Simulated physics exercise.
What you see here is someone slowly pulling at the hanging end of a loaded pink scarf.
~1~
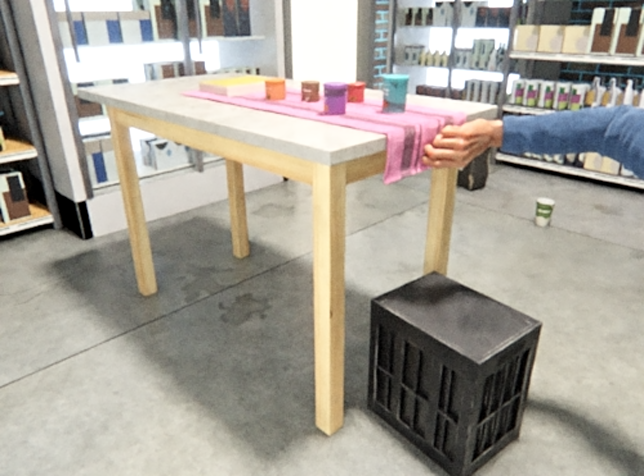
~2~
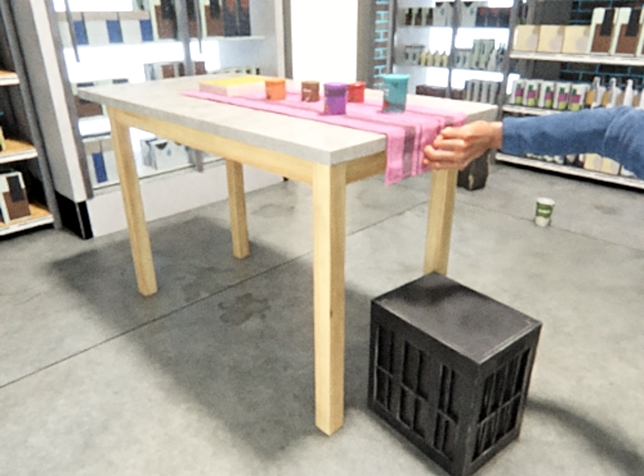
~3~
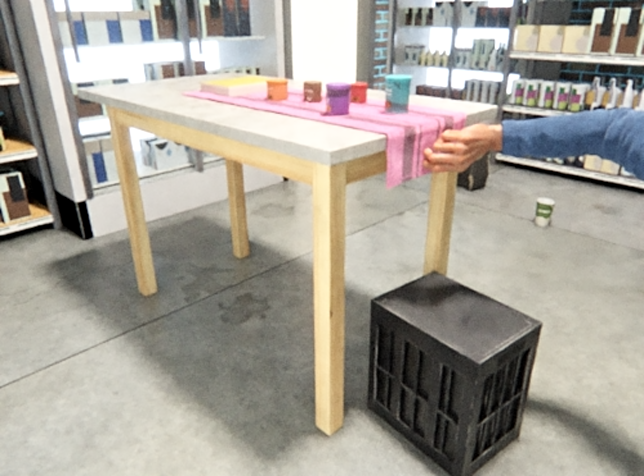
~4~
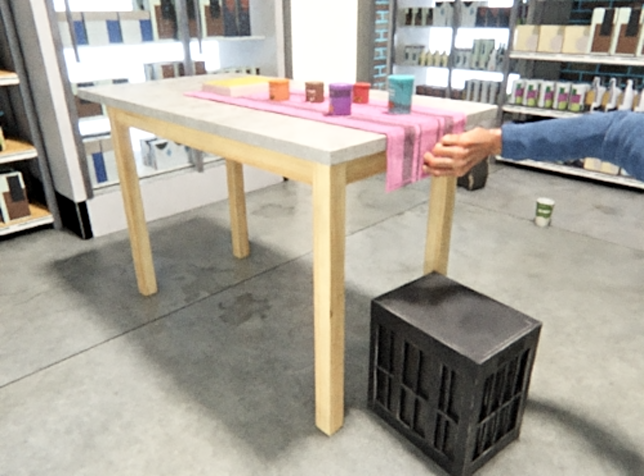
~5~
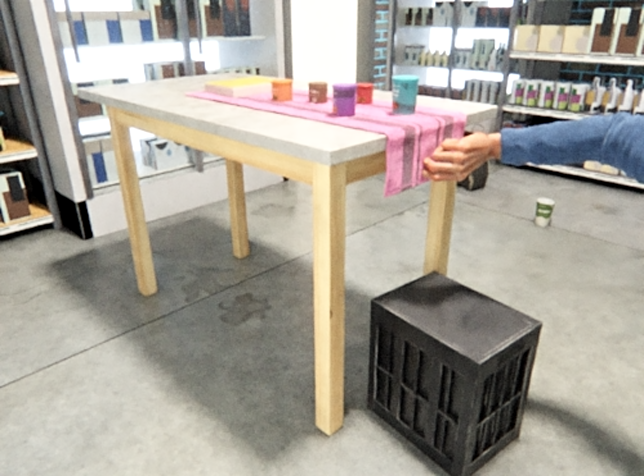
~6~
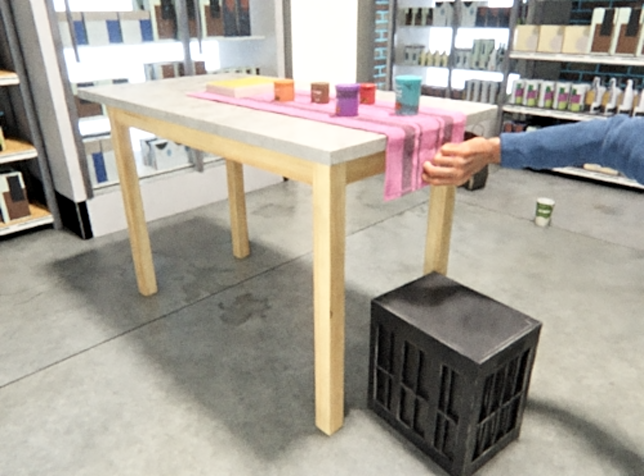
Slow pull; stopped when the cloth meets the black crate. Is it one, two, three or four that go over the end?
It is three.
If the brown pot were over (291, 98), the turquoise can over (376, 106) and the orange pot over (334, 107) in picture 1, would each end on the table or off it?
Of these three, the brown pot rides it out, the turquoise can takes a tumble, the orange pot takes a tumble.
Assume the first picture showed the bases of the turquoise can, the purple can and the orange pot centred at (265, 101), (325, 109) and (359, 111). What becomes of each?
Note - turquoise can retained, purple can lost, orange pot lost.
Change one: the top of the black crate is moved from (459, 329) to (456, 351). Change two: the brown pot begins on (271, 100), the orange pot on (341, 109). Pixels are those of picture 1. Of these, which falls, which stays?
Result: Brown pot still there, orange pot gone.
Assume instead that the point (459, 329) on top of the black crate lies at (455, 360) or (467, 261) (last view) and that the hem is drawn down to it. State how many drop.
4 and 1.
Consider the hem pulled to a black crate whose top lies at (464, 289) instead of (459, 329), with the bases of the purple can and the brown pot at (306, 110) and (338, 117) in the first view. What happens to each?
Result - the purple can stays put, and the brown pot comes off.
Early on, hem near (422, 254); turquoise can gone.
Midway, hem on the crate; turquoise can, purple can and red pot gone.
Finally, hem on the crate; turquoise can, purple can and red pot gone. Over the edge go three.
